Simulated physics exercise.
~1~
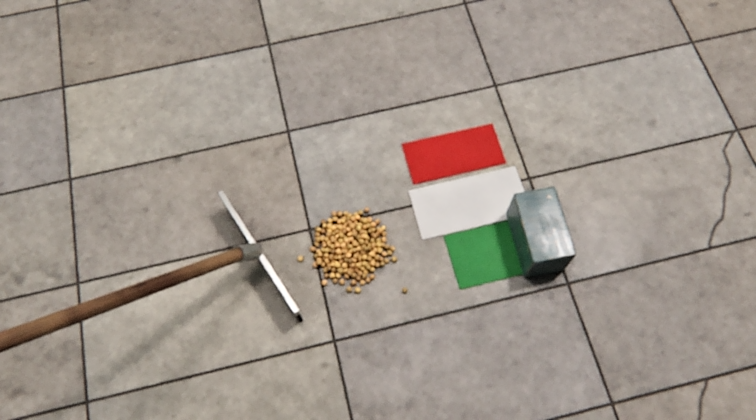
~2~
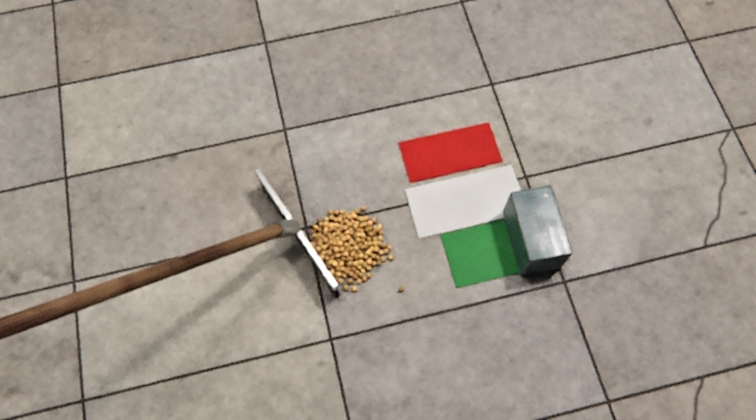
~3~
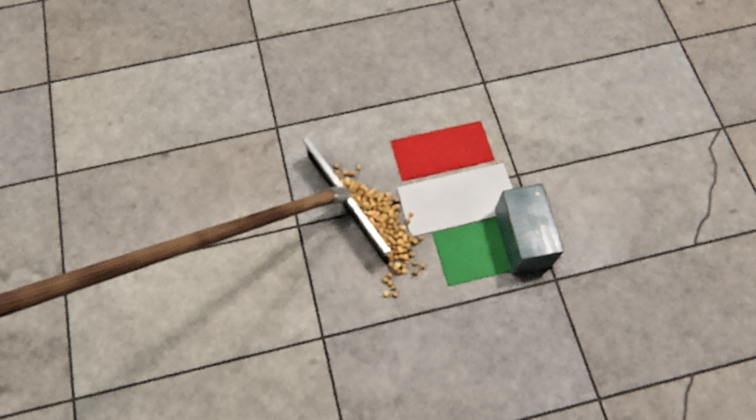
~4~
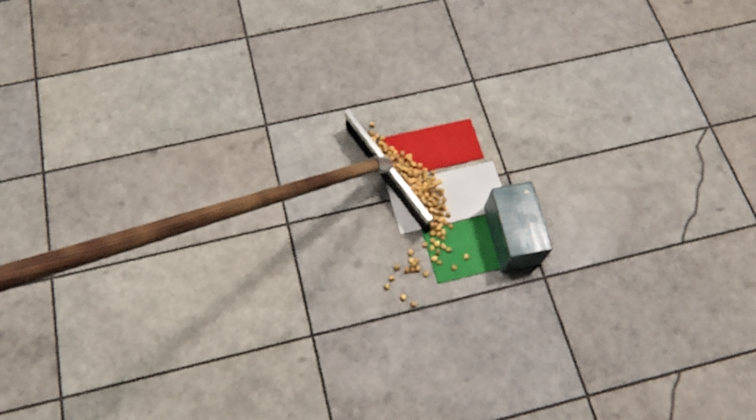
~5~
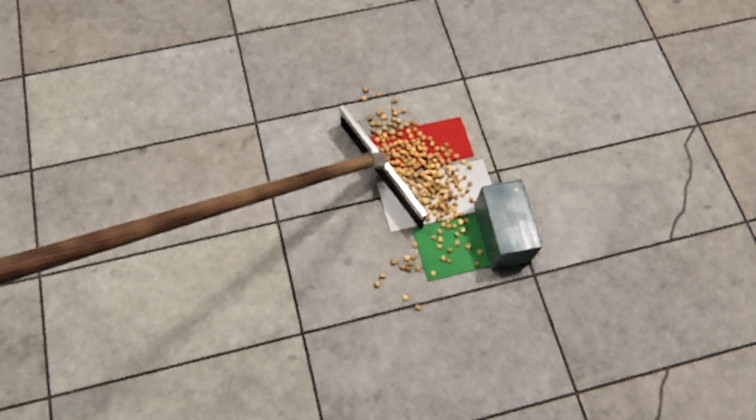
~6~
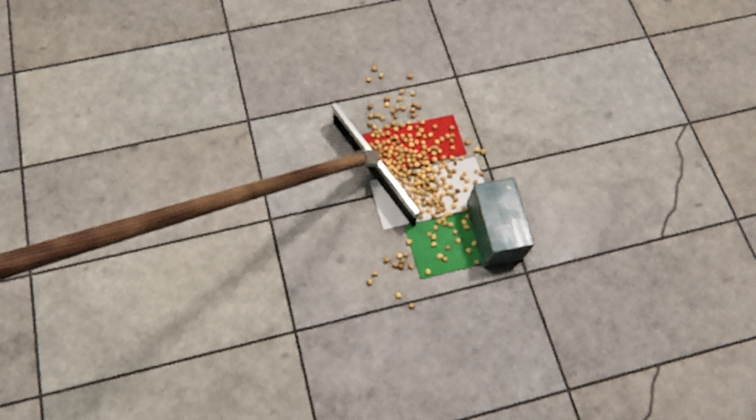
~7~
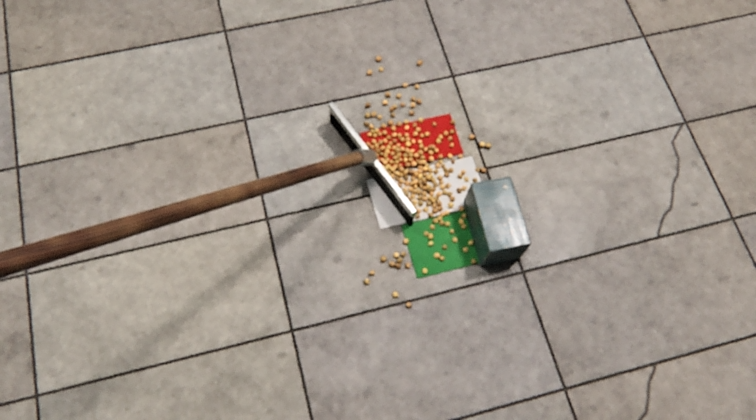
Squeegee pushing a pile of chickpeas right across paving tiles, scattering them mostly over red and white mats beside a fixed block.
